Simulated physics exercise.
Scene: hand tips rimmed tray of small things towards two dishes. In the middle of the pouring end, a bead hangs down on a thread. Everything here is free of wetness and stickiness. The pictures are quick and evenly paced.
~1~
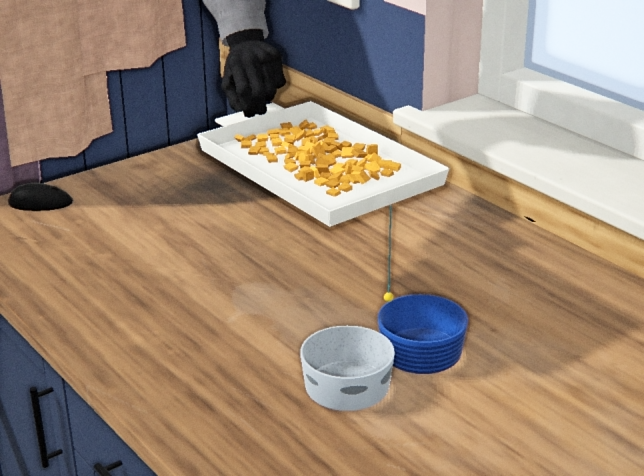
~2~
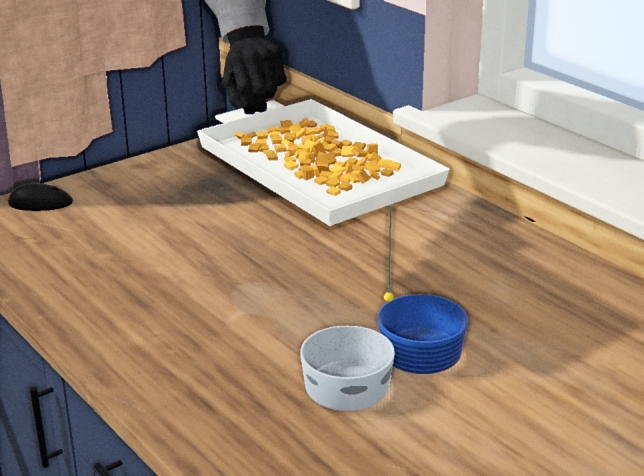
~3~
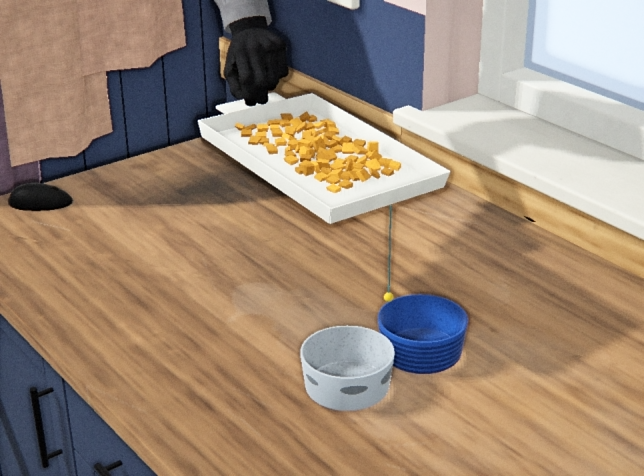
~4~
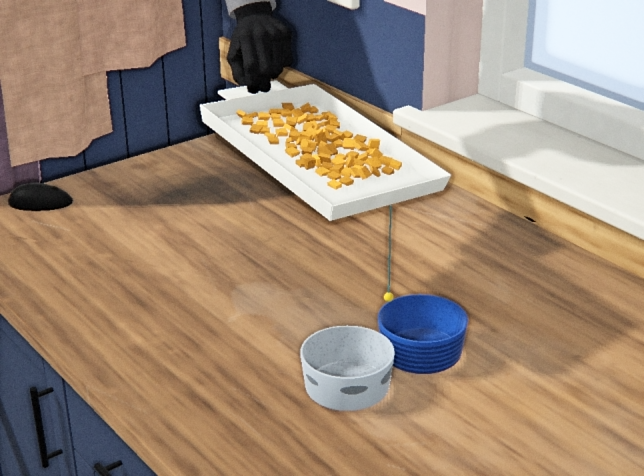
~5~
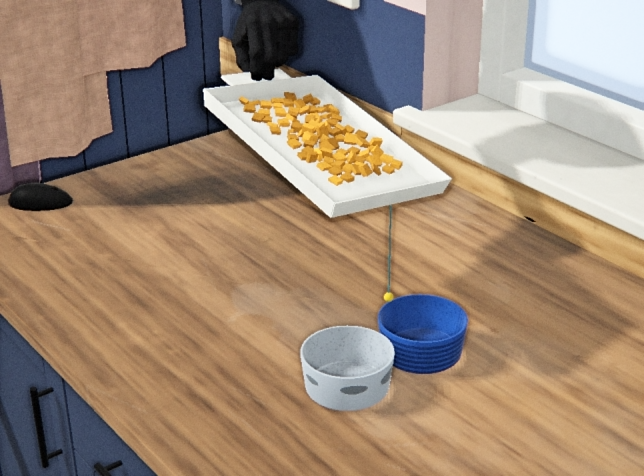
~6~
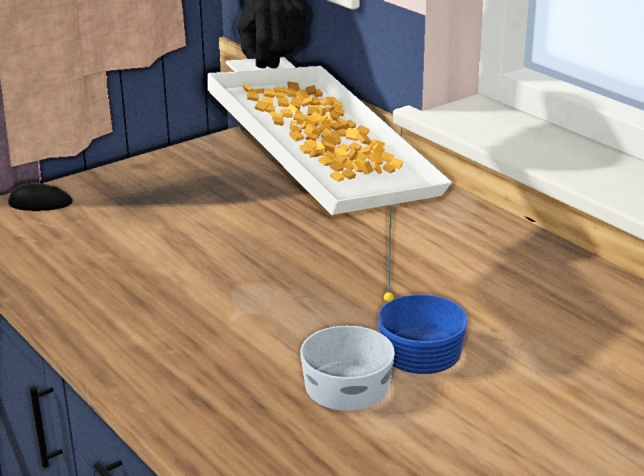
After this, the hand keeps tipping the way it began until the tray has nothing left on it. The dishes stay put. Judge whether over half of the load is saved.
Turns out most of it gets away in the end.
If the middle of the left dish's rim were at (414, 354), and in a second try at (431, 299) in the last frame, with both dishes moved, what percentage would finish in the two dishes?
Around 0 and then 90 per cent.
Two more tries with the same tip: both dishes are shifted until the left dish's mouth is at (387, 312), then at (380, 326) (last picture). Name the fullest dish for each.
In the first try it's the one on the right, and in the second it's the one on the right.
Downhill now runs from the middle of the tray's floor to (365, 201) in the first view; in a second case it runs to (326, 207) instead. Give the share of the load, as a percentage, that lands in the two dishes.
70 % and 70 %.
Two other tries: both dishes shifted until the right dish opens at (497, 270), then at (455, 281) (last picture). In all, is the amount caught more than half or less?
Past half, then past half.
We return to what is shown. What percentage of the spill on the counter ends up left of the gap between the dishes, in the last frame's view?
About 10 per cent.
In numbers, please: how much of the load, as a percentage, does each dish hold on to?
Left dish around 0, right dish around 20, both in a hundred.
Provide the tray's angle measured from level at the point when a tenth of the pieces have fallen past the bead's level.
Near 85 degrees.
Soon, tray tipped steeply; all on the tray.
A while on, tray tipped right over; about a third on the tray; a small part in the right dish; about a third outside both; a small part in the air.
Towards the end, tray tipped past a quarter turn; about a quarter in the right dish; most outside both.
Finally, tray tipped past a quarter turn; none in the left dish; about a quarter in the right dish; most outside both.
